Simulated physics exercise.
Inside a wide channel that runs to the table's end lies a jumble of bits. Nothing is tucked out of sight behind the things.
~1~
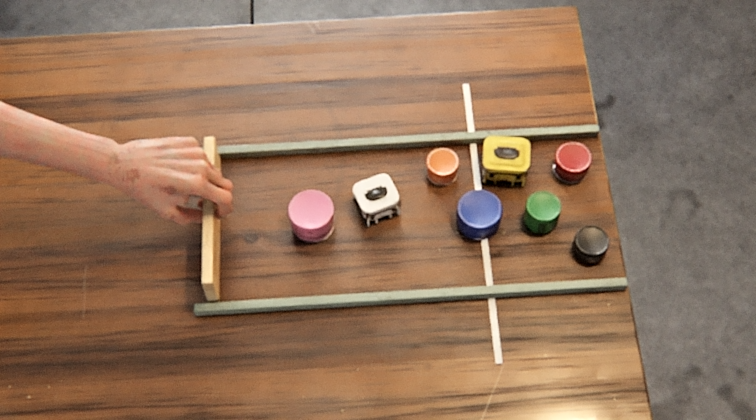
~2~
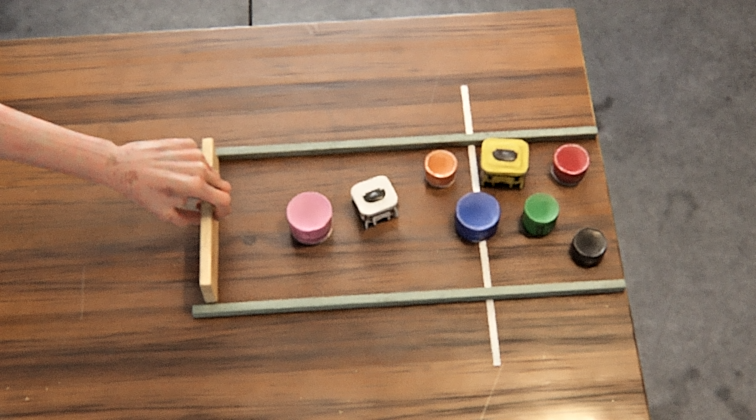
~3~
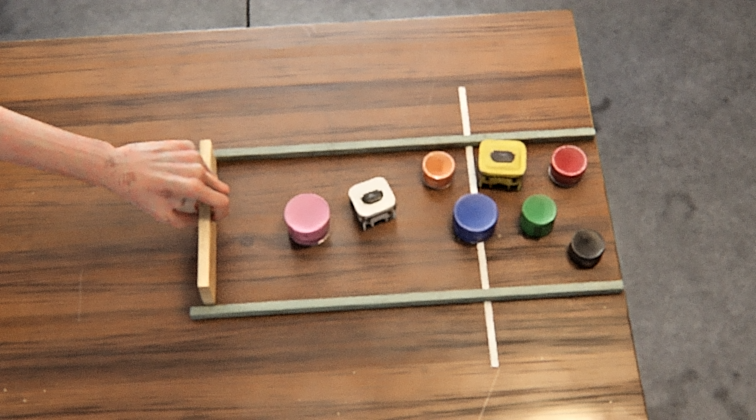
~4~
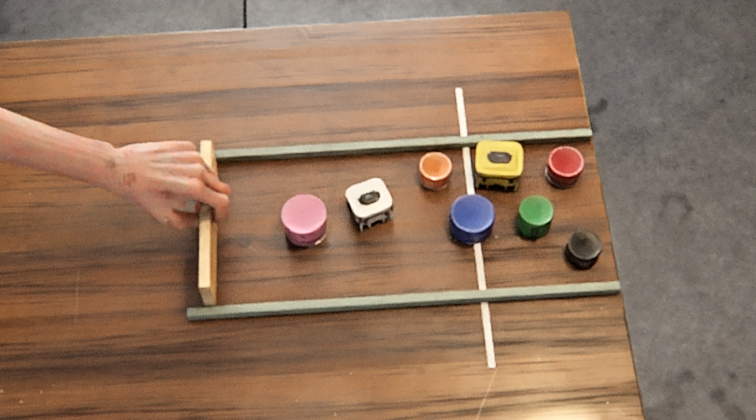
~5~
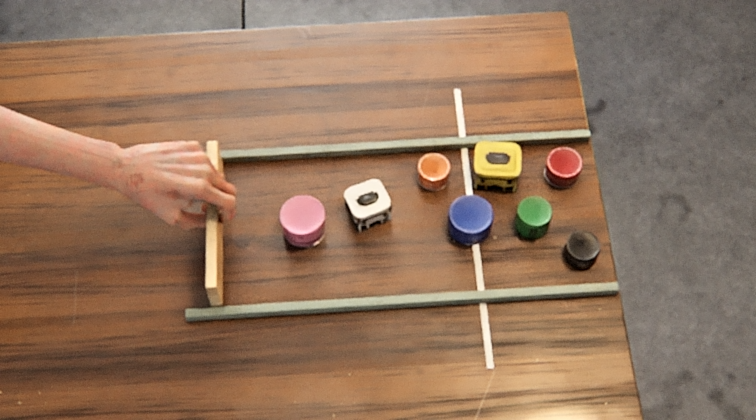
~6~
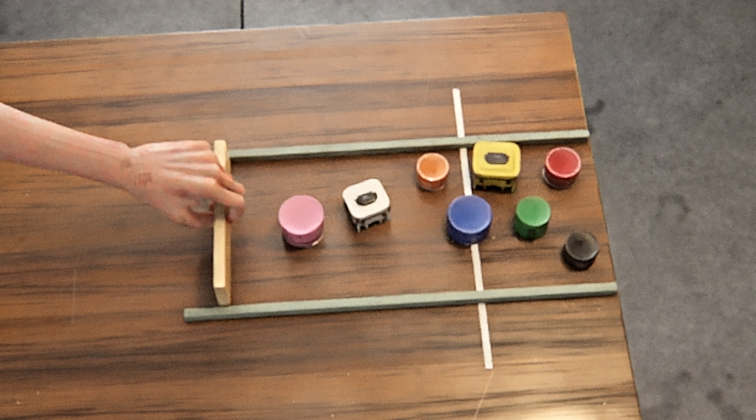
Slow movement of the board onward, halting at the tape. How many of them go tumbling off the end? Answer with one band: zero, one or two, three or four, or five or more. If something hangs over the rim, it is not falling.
Zero.
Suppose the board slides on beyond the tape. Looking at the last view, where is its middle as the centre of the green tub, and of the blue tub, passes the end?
The green tub gives roughly (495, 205), the blue tub roughly (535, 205).
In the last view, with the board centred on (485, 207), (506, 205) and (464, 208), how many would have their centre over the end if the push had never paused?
Per position: 0 / 2 / 0.
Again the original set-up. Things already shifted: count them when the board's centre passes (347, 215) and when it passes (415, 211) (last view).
In order, the tallies are 2 and 4.
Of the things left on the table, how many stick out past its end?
Tally: 0.
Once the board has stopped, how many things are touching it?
Contact count: 3.
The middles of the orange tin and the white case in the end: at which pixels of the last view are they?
The first near (480, 156), the second near (486, 185).
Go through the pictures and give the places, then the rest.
Black tub (591, 245); red pot (572, 163); green tub (542, 213); board (211, 219); tape (481, 214), in the first picture.
Red pot (570, 165); orange tin (441, 169), in the second picture.
Green tub (538, 216); white case (372, 203), in the third picture.
Black tub (584, 249); board (208, 223), in the fourth picture.
Red pot (563, 168); blue tub (470, 220), in the fifth picture.
Black tub (581, 250); red pot (562, 168); green tub (532, 218); board (222, 222); tape (471, 219), in the sixth picture.
Early on, none off yet; black tub at rest near (581, 250); red pot at rest near (562, 168); green tub at rest near (532, 218).
Finally, the number that fall off is zero.
